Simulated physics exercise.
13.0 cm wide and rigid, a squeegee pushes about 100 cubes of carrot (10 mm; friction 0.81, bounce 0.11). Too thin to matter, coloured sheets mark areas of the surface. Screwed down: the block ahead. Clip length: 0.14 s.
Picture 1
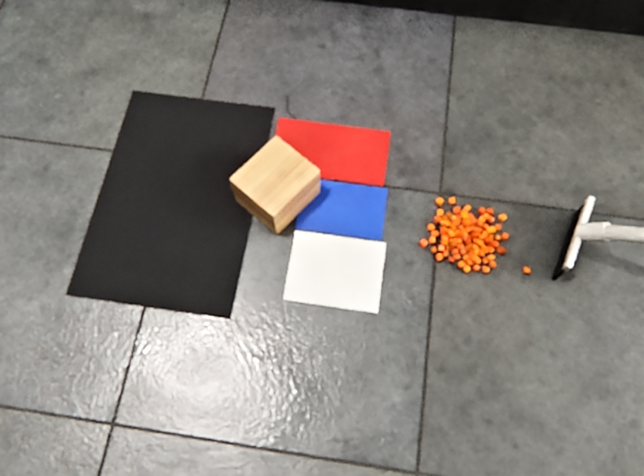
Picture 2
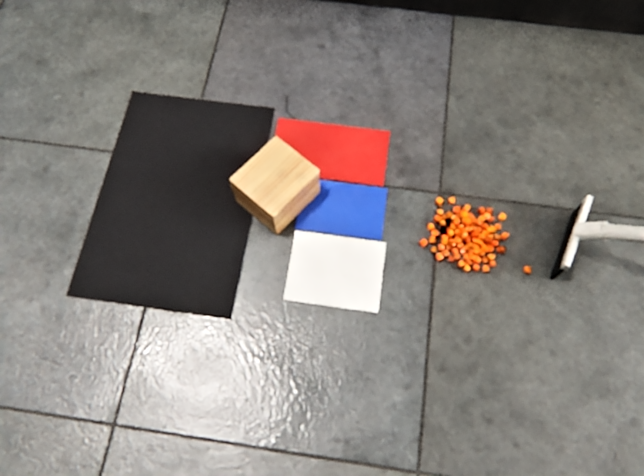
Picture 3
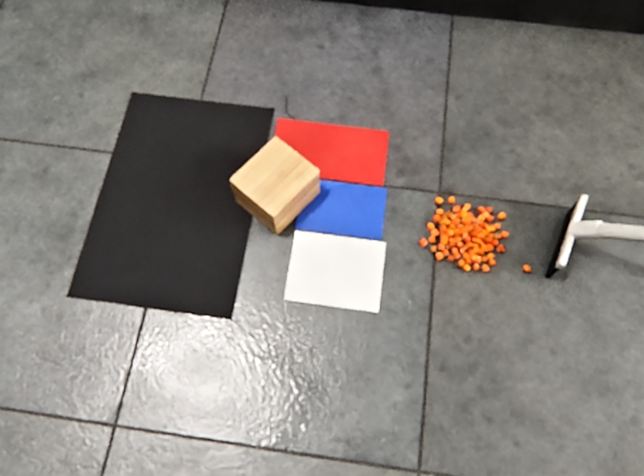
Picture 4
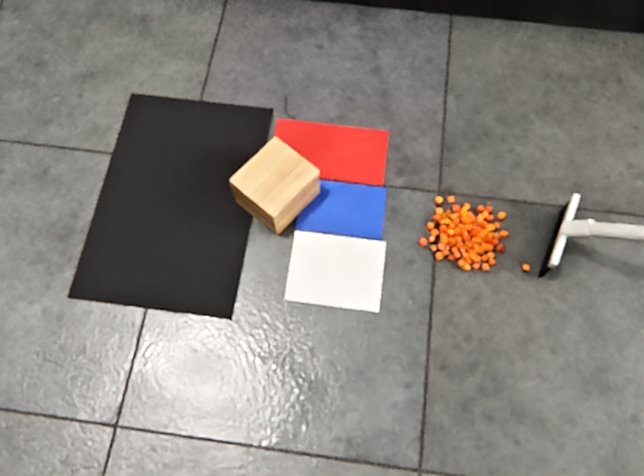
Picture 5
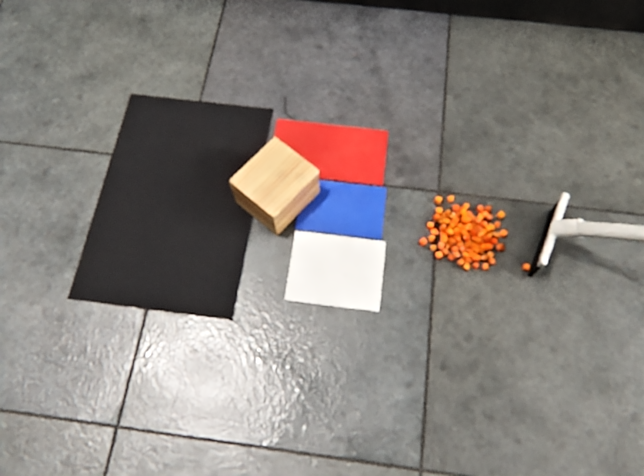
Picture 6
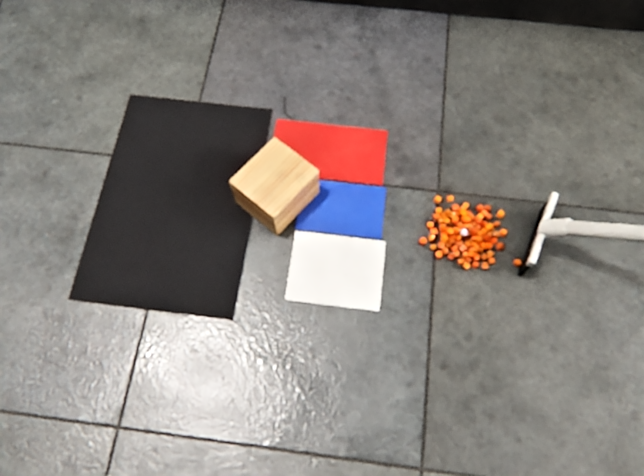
On a grey tiled floor, a squeegee slides left and nudges a stray carrot cube.
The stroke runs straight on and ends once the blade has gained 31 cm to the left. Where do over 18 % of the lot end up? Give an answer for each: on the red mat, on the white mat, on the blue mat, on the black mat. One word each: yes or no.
Red mat: No, white mat: Yes, blue mat: Yes, black mat: No.
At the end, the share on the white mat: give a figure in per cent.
Some 25 %.
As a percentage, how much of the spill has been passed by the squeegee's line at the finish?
Close to 30 in a hundred, I'd say.
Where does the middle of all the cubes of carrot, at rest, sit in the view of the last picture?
(368, 212).
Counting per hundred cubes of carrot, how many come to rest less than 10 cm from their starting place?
25% or so.
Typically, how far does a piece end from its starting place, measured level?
18 cm.
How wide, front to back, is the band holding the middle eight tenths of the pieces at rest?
I'd guess some 16 centimetres.
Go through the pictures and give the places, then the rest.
The first frame shows squeegee from (567, 267) to (589, 202); moved 0.0 cm; pieces shifted so far, 0; middle of the spill at (465, 235); white mat at (335, 271); blue mat at (342, 209); red mat at (330, 152); black mat at (178, 196); block at (275, 175).
The second frame shows squeegee from (565, 266) to (587, 201); moved 0.2 cm; pieces shifted so far, 0; middle of the spill at (465, 234).
The third frame shows squeegee from (560, 265) to (582, 200); moved 0.9 cm; pieces shifted so far, 0; middle of the spill at (465, 234).
The fourth frame shows squeegee from (552, 264) to (574, 199); moved 2.1 cm; pieces shifted so far, 0; middle of the spill at (465, 233).
The fifth frame shows squeegee from (541, 264) to (563, 199); moved 3.7 cm; pieces shifted so far, 0; middle of the spill at (464, 232).
The sixth frame shows squeegee from (530, 263) to (552, 198); moved 5.4 cm; pieces shifted so far, 1; middle of the spill at (464, 232); white mat at (336, 270); blue mat at (341, 209); red mat at (328, 152); black mat at (178, 199); block at (274, 176).
Then, 0.23 s after the last picture, squeegee 20 cm from its start, spill 13 cm wide; off the mats 100 %.
Then, 0.47 s after the last picture, squeegee 32 cm from its start, spill 17 cm wide; white mat 30 %, blue mat 40 %, off the mats 35 %.
Then, 0.67 s after the last picture, squeegee 32 cm from its start, spill 19 cm wide; white mat 30 %, blue mat 35 %, off the mats 35 %.
In the end, white mat 25 %, blue mat 35 %, red mat 0 %, black mat 0 %, off the mats 35 %.
